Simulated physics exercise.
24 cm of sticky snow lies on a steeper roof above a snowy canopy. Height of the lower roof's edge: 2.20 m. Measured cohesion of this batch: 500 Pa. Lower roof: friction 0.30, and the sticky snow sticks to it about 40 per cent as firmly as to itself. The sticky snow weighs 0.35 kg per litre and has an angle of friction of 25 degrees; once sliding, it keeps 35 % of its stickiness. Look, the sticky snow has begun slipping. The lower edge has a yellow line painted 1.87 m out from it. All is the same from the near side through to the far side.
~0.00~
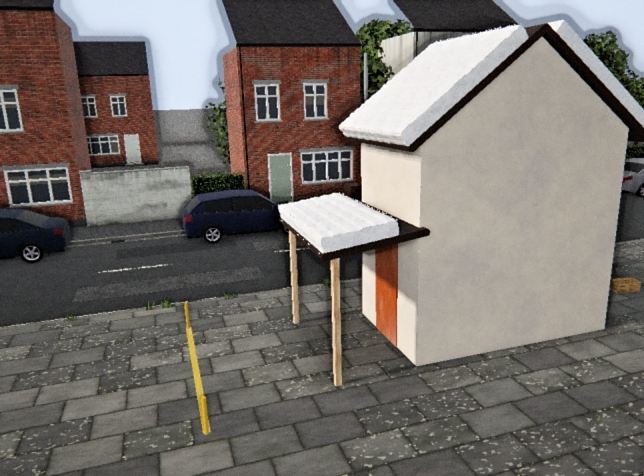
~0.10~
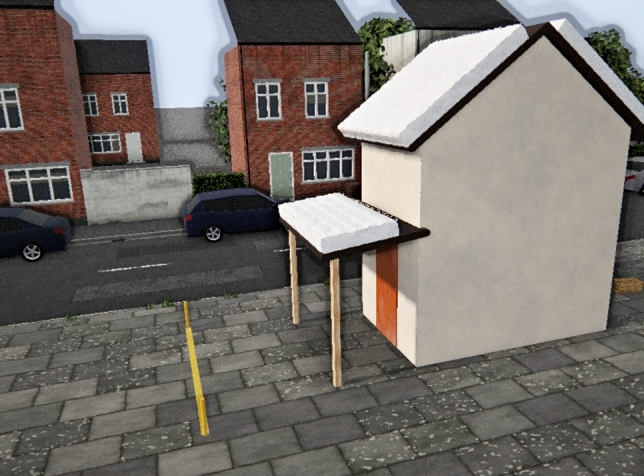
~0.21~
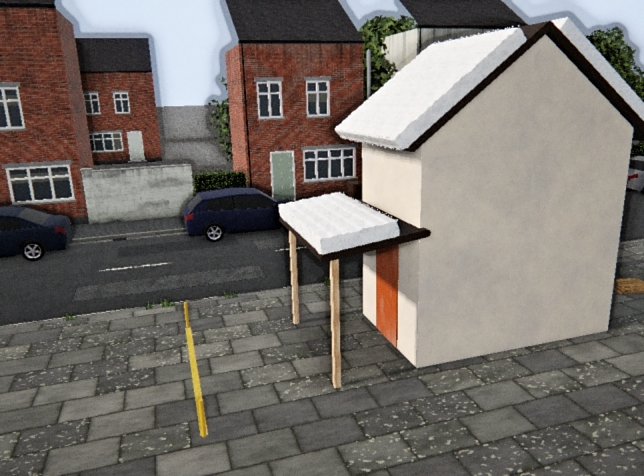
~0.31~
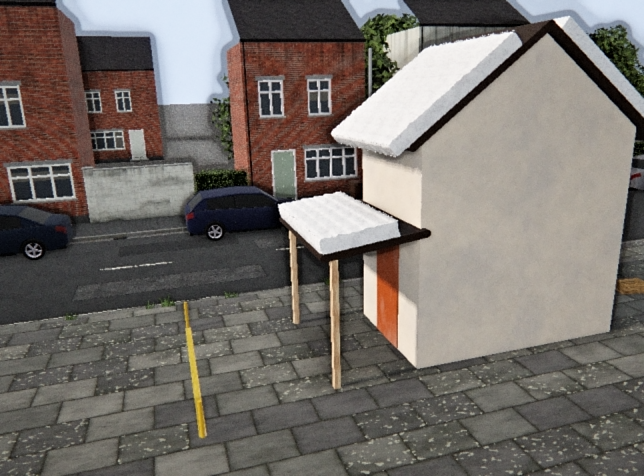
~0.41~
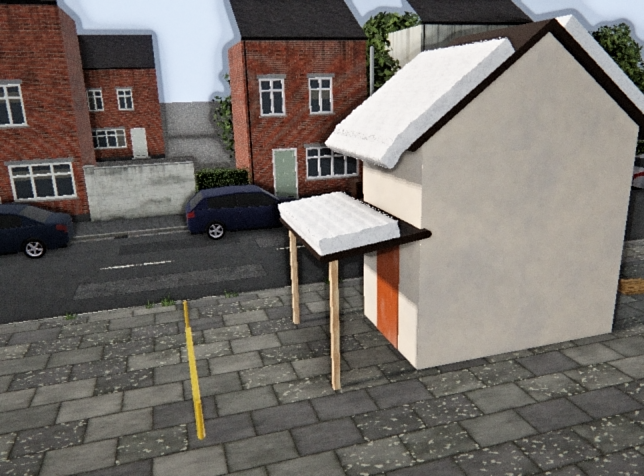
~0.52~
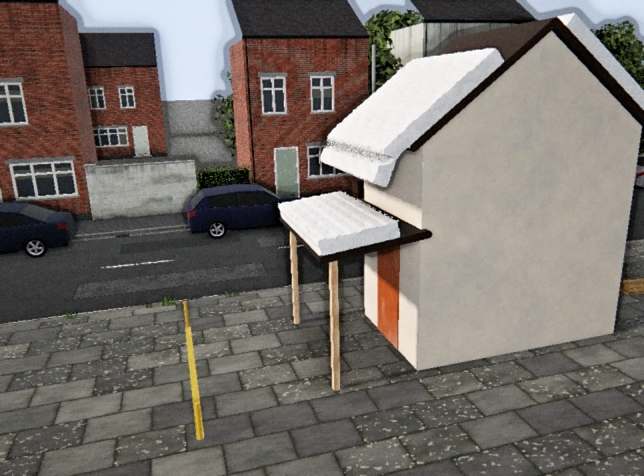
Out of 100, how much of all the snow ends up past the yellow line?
About 43 %.
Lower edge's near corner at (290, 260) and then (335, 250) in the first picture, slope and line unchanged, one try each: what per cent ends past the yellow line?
Close to 40 % on the first try, close to 40 % on the next.
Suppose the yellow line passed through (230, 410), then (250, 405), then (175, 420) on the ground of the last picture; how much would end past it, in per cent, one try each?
I'd guess near 55 %, then near 60 %, and near 35 % on the last try.
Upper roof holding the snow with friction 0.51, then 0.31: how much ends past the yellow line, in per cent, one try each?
I'd say 16 %, followed by 30 %.
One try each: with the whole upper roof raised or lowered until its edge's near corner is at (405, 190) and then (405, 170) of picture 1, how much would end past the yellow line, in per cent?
The first try gives about 18 % and the second about 35 %.
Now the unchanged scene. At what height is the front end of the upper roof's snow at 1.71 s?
Somewhere around 0.0 metres, I'd say.
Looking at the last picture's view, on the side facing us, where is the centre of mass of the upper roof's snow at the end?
Near face, approx. (175, 389).
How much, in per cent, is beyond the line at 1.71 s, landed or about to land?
I'd say near 25 in a hundred.
By 1.06 s, none is below the lower edge and 0 % is past the line.
By 1.71 s, 66 % is below the lower edge and 24 % is past the line.
By 2.35 s, 67 % is below the lower edge and 43 % is past the line.
By 3.00 s, 67 % is below the lower edge and 43 % is past the line.
By 3.10 s, at the end, 67 % is below the lower edge and 43 % is past the line.
